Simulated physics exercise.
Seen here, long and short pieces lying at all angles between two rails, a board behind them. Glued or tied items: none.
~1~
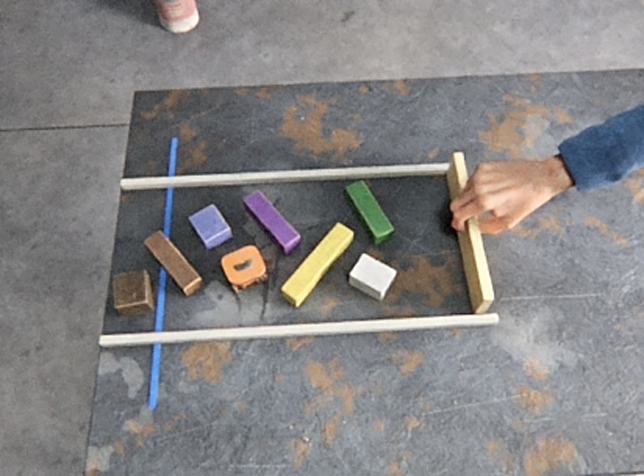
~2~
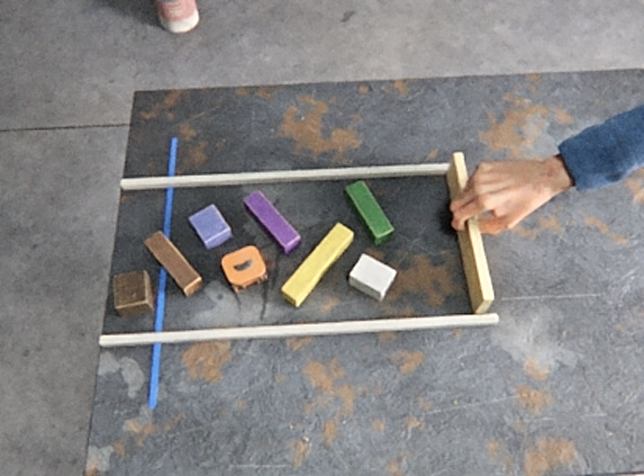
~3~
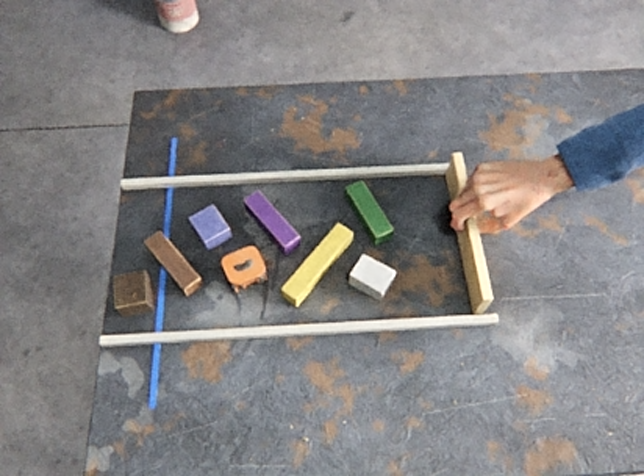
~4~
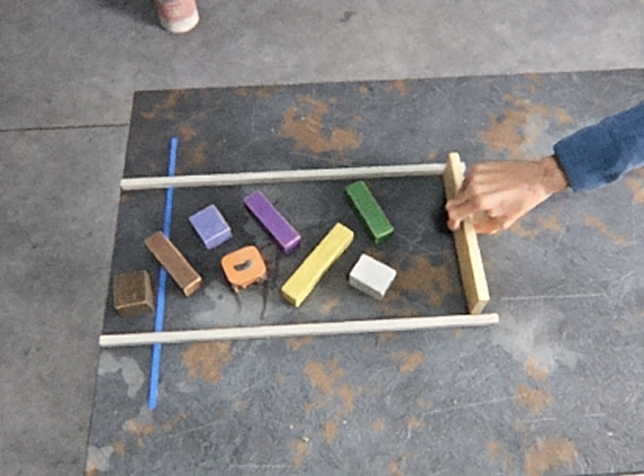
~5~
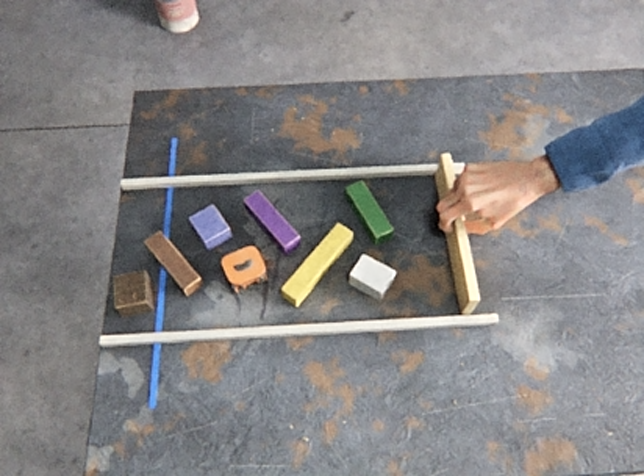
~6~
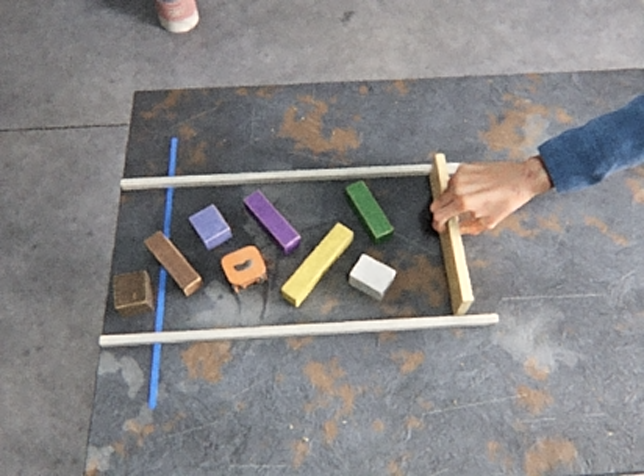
Hand holding a wooden board between two pale rails, then sliding it slightly left toward scattered coloured blocks, which stay still.
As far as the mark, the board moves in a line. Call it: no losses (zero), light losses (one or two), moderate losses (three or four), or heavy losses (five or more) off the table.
Moderate losses.
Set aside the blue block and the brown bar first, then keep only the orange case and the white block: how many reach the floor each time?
First 2, then 3.
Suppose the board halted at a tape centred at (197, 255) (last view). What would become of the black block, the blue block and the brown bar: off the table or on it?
The black block: It is gone. The blue block: It is still there. The brown bar: It is gone.
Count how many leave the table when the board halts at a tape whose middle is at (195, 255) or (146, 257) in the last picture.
In that order 2 and 6.
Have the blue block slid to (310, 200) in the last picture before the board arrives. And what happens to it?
Lab note: It does not drop.
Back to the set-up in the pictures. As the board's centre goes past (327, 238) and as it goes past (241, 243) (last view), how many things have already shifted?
Counting first: 4, next 8.
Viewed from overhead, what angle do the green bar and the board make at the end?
I'd put it at about 0°.
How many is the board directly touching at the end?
The figure is 2.
A little later, none off yet; black block at rest near (134, 294); brown bar at rest near (173, 263); blue block at rest near (211, 227).
When it is over, the number that fall off is three or four; down, orange case, blue block, brown bar and black block.
